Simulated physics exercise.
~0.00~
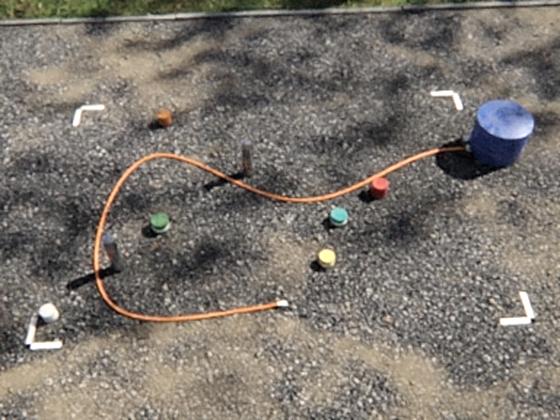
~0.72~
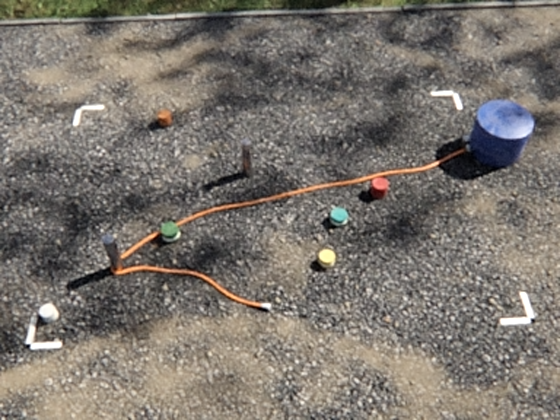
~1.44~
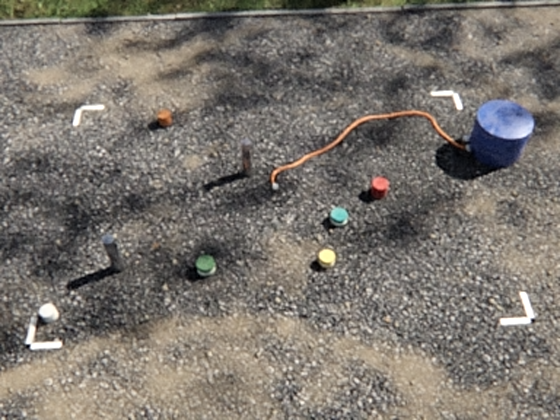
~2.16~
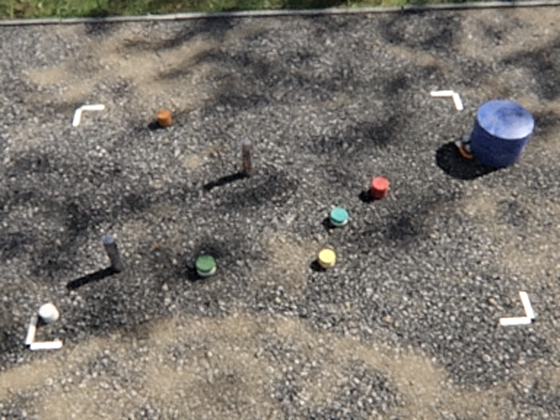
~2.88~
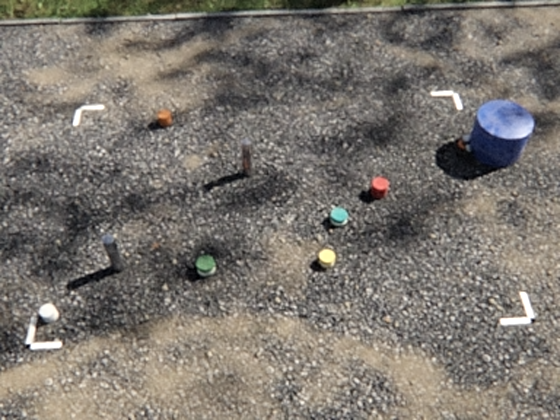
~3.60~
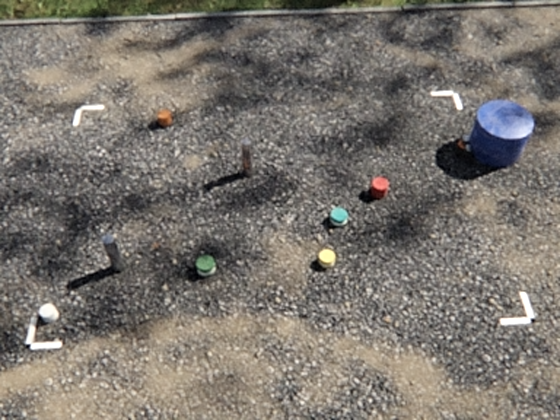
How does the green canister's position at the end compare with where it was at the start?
It starts inside the loop of the orange lead, up and to the right of the left post. By the end it sits farther right and closer to the viewer, on open gravel between the left post and the yellow tin.
